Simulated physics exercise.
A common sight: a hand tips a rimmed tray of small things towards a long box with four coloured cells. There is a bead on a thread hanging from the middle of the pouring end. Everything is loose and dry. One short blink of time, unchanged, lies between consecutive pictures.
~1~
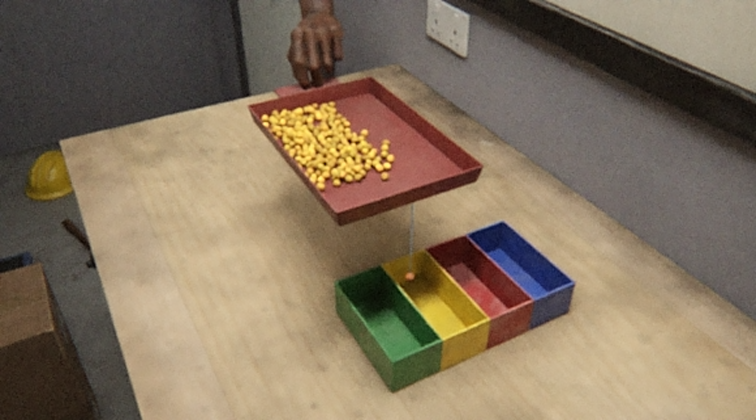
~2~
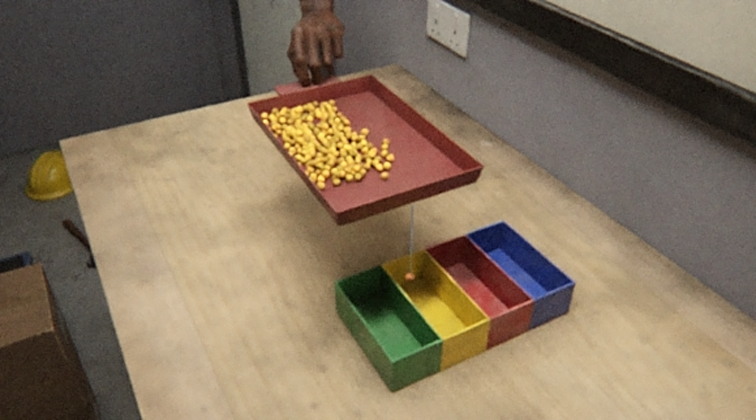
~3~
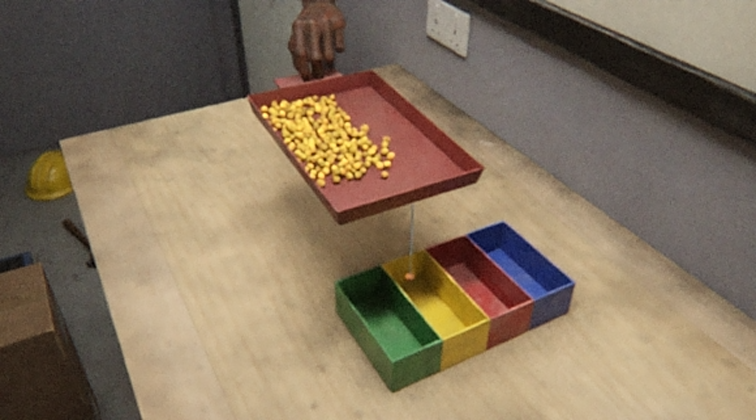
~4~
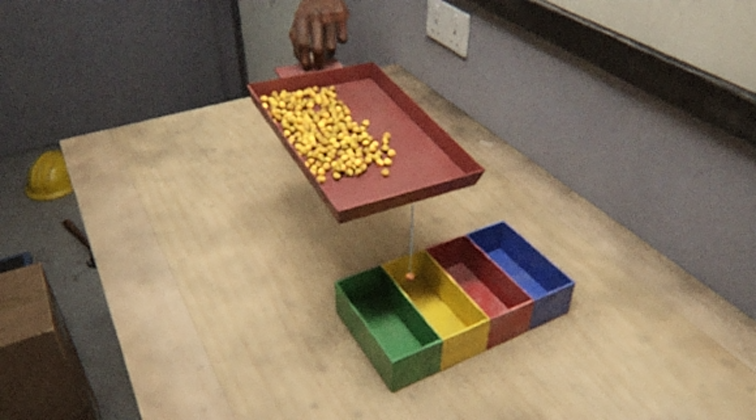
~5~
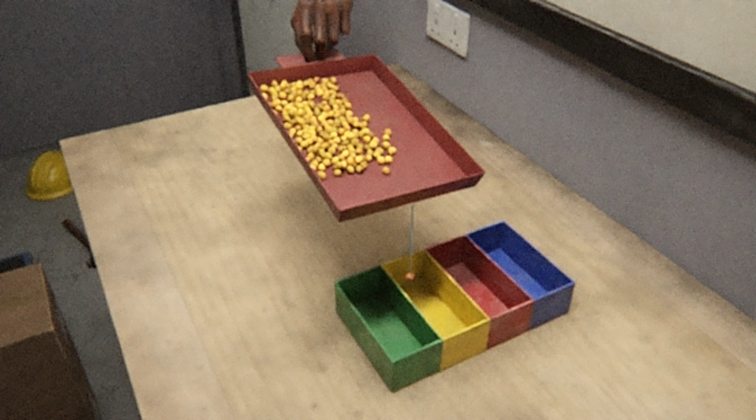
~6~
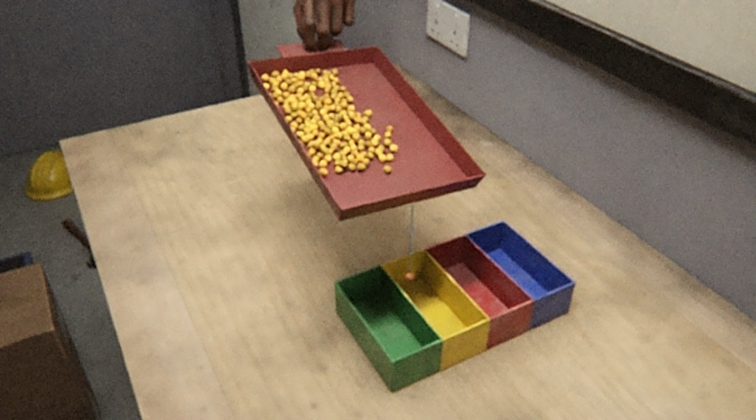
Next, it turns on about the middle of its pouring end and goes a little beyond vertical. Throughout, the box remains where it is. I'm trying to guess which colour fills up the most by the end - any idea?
Go with red; that cell ends fullest.
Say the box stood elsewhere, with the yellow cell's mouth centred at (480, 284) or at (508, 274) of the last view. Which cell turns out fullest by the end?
Try 1: The yellow cell. Try 2: Green.
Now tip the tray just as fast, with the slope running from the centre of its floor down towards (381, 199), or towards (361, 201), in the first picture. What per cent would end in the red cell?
Somewhere close to 0 % the first time, 0 % the second.
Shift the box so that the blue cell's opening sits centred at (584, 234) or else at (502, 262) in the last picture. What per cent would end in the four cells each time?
In order: 90 per cent and 100 per cent.
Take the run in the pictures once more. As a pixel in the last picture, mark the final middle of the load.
Near (482, 309).
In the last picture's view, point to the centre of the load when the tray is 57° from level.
Look close to (438, 175) in the last picture.
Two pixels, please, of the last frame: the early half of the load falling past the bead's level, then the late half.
Close to (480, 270), then close to (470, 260).
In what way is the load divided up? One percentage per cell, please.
About: Green cell 0, yellow cell 20, red cell 70, blue cell 0 per cent.
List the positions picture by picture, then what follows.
The first picture shows corners of the pouring end at (339, 209) and (478, 165), level; middle of the load at (324, 143), puffed corn balls; bead on its thread at (410, 277); green cell at (417, 363); yellow cell at (465, 342); red cell at (510, 322); blue cell at (552, 303).
The second picture shows corners of the pouring end at (339, 209) and (478, 165), level; middle of the load at (324, 141).
The third picture shows corners of the pouring end at (340, 208) and (479, 166), tipped barely, lowest at the right corner; middle of the load at (324, 137).
The fourth picture shows corners of the pouring end at (341, 207) and (479, 168), tipped a little, lowest at the right corner; middle of the load at (324, 131).
The fifth picture shows corners of the pouring end at (342, 206) and (480, 170), tipped a little, lowest at the right corner; middle of the load at (325, 124).
The sixth picture shows corners of the pouring end at (343, 205) and (481, 172), tipped a little, lowest at the right corner; middle of the load at (326, 118); green cell at (417, 363); yellow cell at (465, 342); red cell at (510, 322); blue cell at (552, 303).
Soon, tray tipped steeply; nearly all on the tray; a stray few in the blue cell; a stray few in the yellow cell; a stray few in the red cell; a stray few falling or outside the box.
A while on, tray tipped right over; about two thirds on the tray; a small part in the red cell; a stray few in the yellow cell; a stray few in the blue cell; a small part falling or outside the box.
Towards the end, tray tipped past a quarter turn; most in the red cell; about a quarter in the yellow cell; a small part in the blue cell; a stray few falling or outside the box.
Finally, tray tipped past a quarter turn; most in the red cell; about a quarter in the yellow cell; a small part in the blue cell; none in the green cell; a stray few outside the box.
